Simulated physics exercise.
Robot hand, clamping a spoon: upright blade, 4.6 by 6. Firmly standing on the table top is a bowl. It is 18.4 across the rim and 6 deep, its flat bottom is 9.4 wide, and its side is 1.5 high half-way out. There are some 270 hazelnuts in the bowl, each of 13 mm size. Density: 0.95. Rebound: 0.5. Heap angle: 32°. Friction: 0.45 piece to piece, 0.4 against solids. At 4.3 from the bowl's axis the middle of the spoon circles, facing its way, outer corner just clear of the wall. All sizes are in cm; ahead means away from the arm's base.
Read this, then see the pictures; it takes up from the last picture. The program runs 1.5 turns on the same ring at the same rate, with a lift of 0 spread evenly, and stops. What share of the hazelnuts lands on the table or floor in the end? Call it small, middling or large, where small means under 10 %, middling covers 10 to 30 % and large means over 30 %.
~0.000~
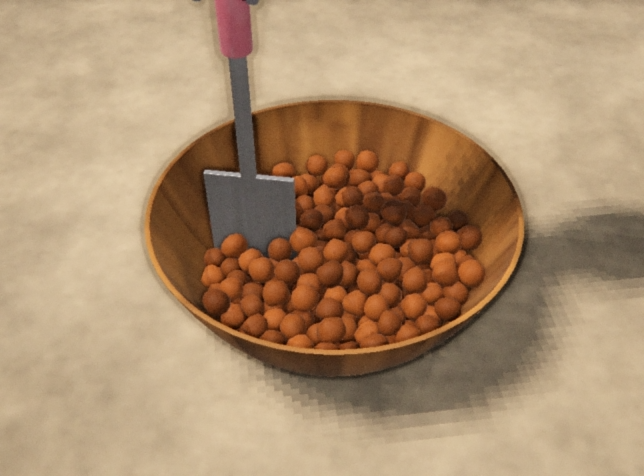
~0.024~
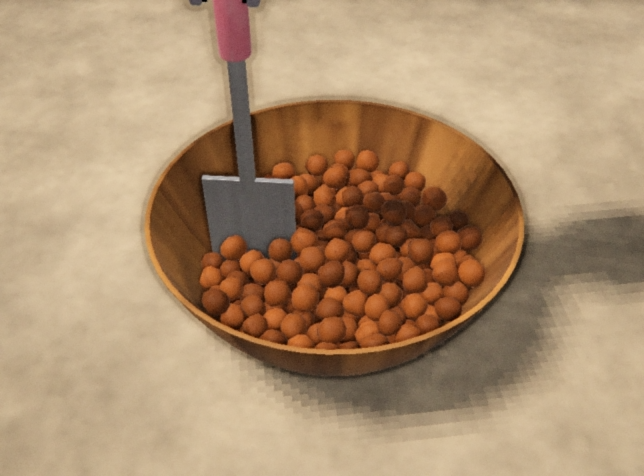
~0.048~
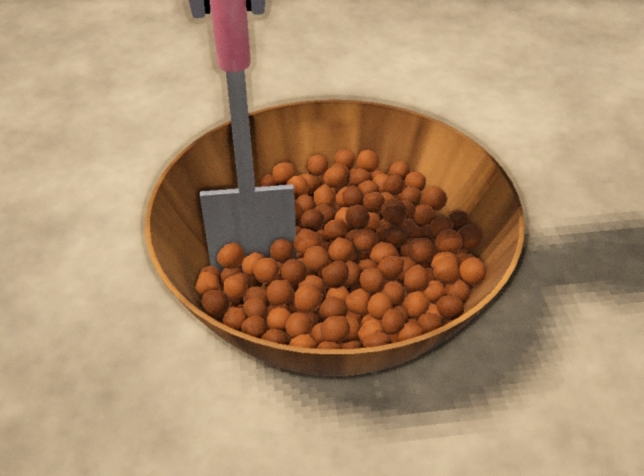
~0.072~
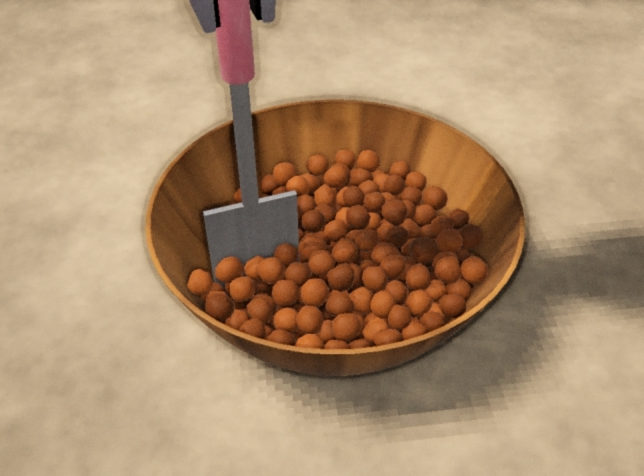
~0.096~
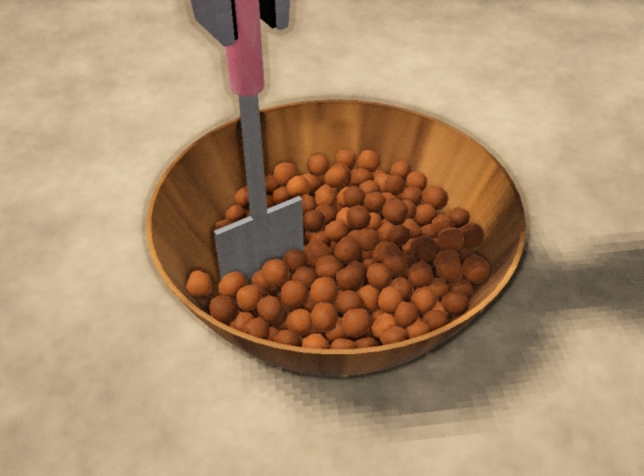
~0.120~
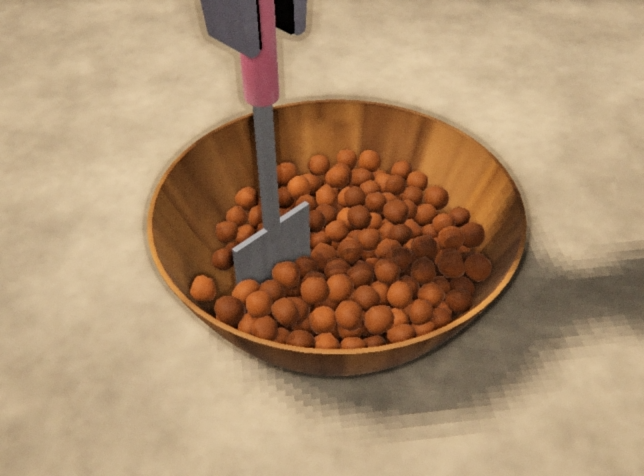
I would call it middling.
After 0.47 s, 244° round, highest piece 8 above the table; 249 in the bowl, 12 on the table or floor, 6 in flight or on the tool.
After 0.82 s, 74° round, highest piece 8 above the table; 223 in the bowl, 38 on the table or floor, 6 in flight or on the tool.
After 1.20 s, 180° round, highest piece 6 above the table; 209 in the bowl, 58 on the table or floor.
After 1.90 s, 180° round, highest piece 6 above the table; 209 in the bowl, 58 on the table or floor.
At rest, 209 in the bowl, 58 on the table or floor. That is 22 % on the table or floor.
